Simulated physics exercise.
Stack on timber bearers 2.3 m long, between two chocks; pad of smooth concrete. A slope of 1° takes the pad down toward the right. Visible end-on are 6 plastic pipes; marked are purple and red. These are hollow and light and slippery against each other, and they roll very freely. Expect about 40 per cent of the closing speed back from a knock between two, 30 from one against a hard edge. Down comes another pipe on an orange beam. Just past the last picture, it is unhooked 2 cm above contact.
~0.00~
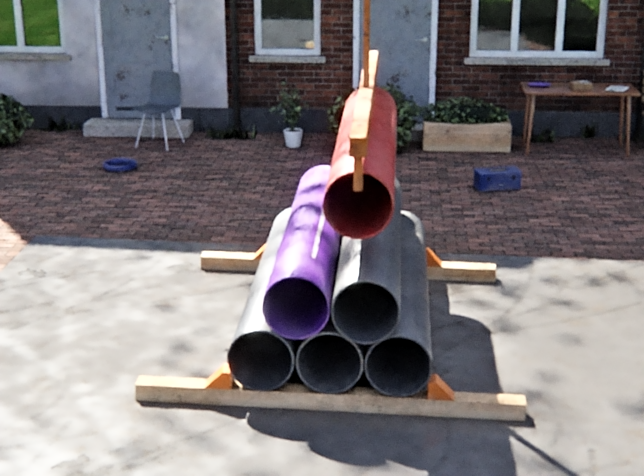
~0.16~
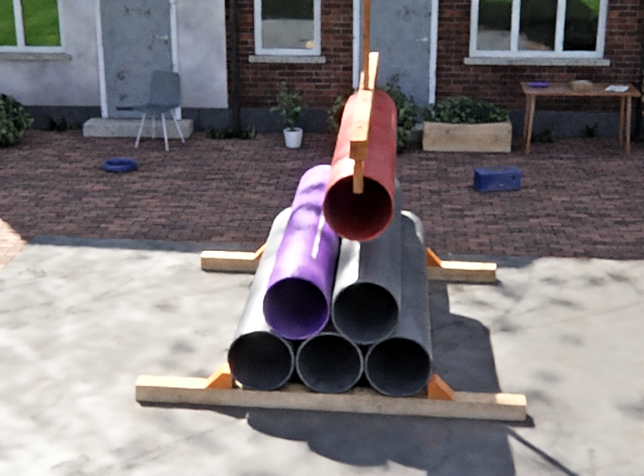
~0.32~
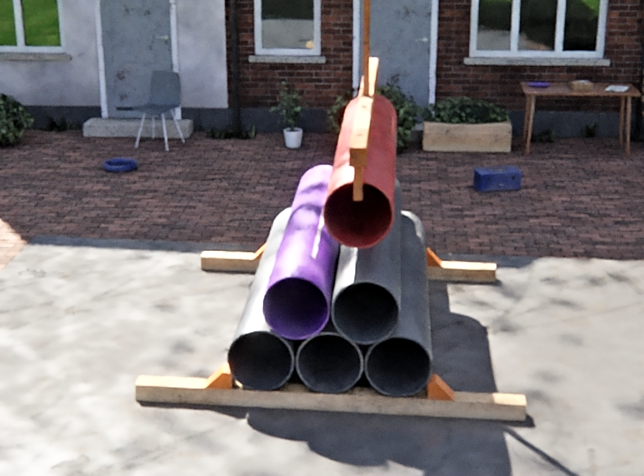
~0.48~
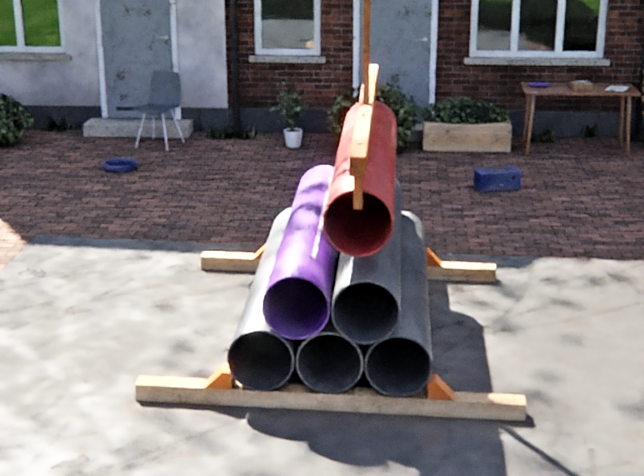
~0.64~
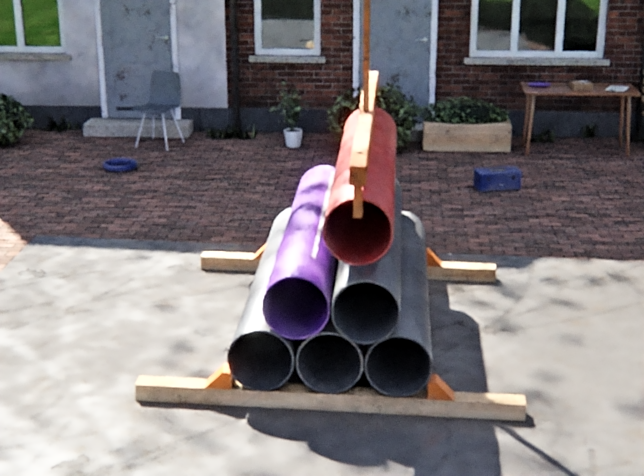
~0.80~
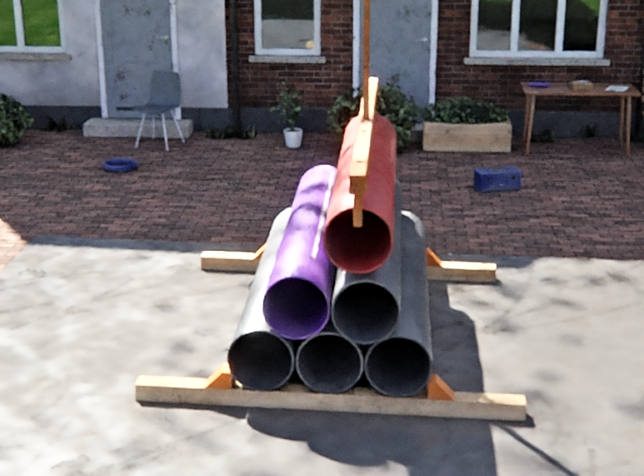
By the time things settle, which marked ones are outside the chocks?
As for the purple pipe, it does not leave, and the red does not leave.
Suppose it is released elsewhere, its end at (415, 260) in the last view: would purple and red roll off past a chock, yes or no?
Purple does not, red does.
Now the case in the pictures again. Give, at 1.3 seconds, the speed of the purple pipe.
Its speed is roughly 0.0 m/s.
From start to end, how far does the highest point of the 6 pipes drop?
Drop: Approx. 30 centimetres.
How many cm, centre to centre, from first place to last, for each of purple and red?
For purple it's 0, and for red it's 35.
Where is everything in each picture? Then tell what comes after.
Purple (296, 308), red (358, 206); red hangs on the hooks; 3 form the bottom row, in the first frame.
Purple (296, 308), red (358, 208); red hangs on the hooks; lowered 1 cm, in the second frame.
Purple (296, 308), red (358, 215); red hangs on the hooks; lowered 5 cm, in the third frame.
Purple (296, 308), red (358, 224); red hangs on the hooks; lowered 11 cm, in the fourth frame.
Purple (296, 308), red (358, 232); red hangs on the hooks; lowered 16 cm, in the fifth frame.
Purple (296, 308), red (358, 241); red hangs on the hooks; lowered 21 cm, in the sixth frame.
Then, 1.3 s in, purple is up on others, 40 cm inside the left chock; red is up on others, 55 cm inside the right chock, rolling left; 0 of 6 are outside the chocks.
Then, 1.8 s in, red is up on others, 55 cm inside the left chock, rolling right; still the same for purple; 0 of 6 are outside the chocks.
In the end (2.5 s), purple is up on others, 40 cm inside the left chock; red is up on others, 60 cm inside the right chock; 0 of 6 are outside the chocks.
